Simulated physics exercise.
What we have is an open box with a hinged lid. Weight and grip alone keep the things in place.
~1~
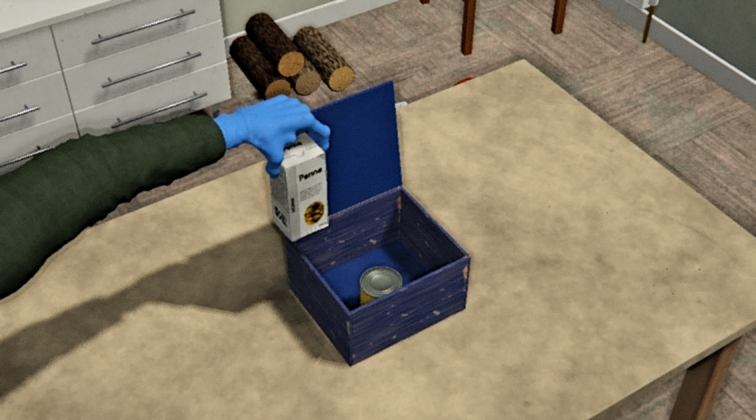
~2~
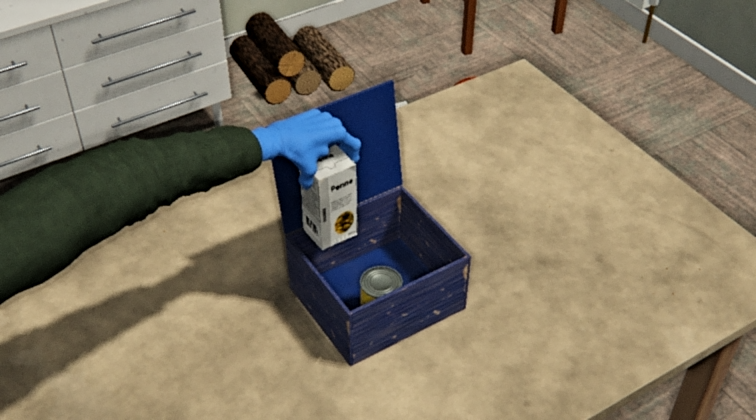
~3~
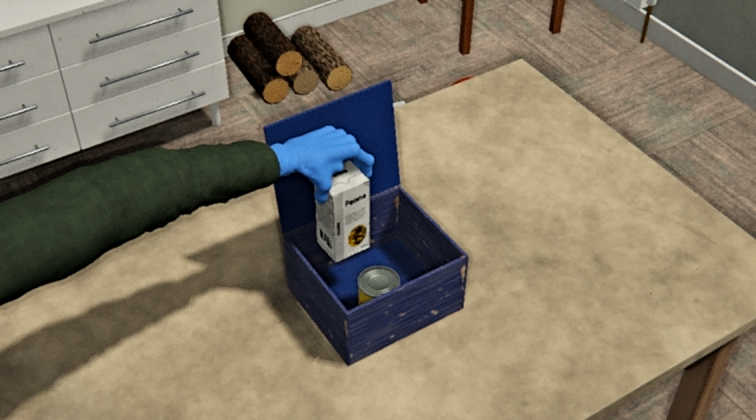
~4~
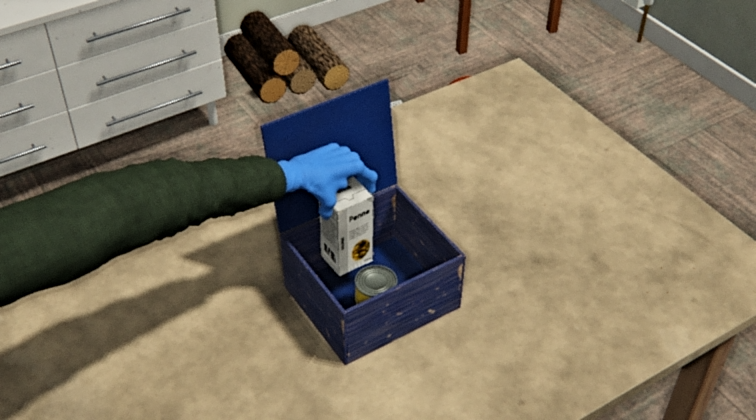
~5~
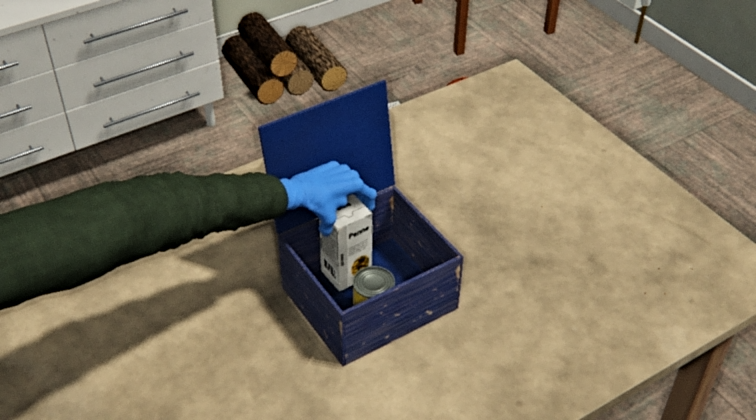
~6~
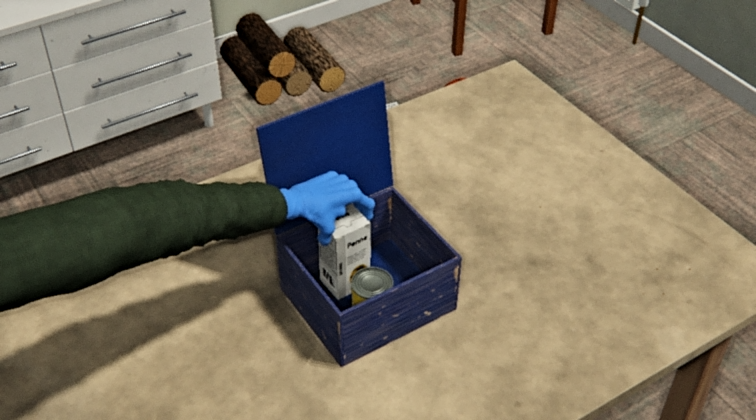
At first, a blue-gloved hand holds a white carton above an open blue box with a hinged lid and a can inside, on a table. The hand moves the carton a short way right, over the box, then lowers it in beside the can, and is still gripping its top.
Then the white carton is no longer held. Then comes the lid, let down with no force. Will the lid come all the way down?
The lid will stay lifted.
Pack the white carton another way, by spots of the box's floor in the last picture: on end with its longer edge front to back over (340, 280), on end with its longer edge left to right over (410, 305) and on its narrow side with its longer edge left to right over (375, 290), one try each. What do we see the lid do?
On try one it won't go down; on try two it won't go down; on try three it fits down fine.
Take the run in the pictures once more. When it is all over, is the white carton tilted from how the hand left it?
Well, it stays just as set.
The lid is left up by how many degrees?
I'd say roughly 50 degrees above the rim.
Then, 1.00 s on from there, lid starting down.
Then, 1.30 s on from there, lid 80° above the rim.
Then, 1.50 s on from there, lid 66° above the rim.
Then, 1.60 s on from there, lid 57° above the rim.
In the end, lid 51° above the rim; both unmoved. At the end, from the last picture's camera, white carton near (346, 253).
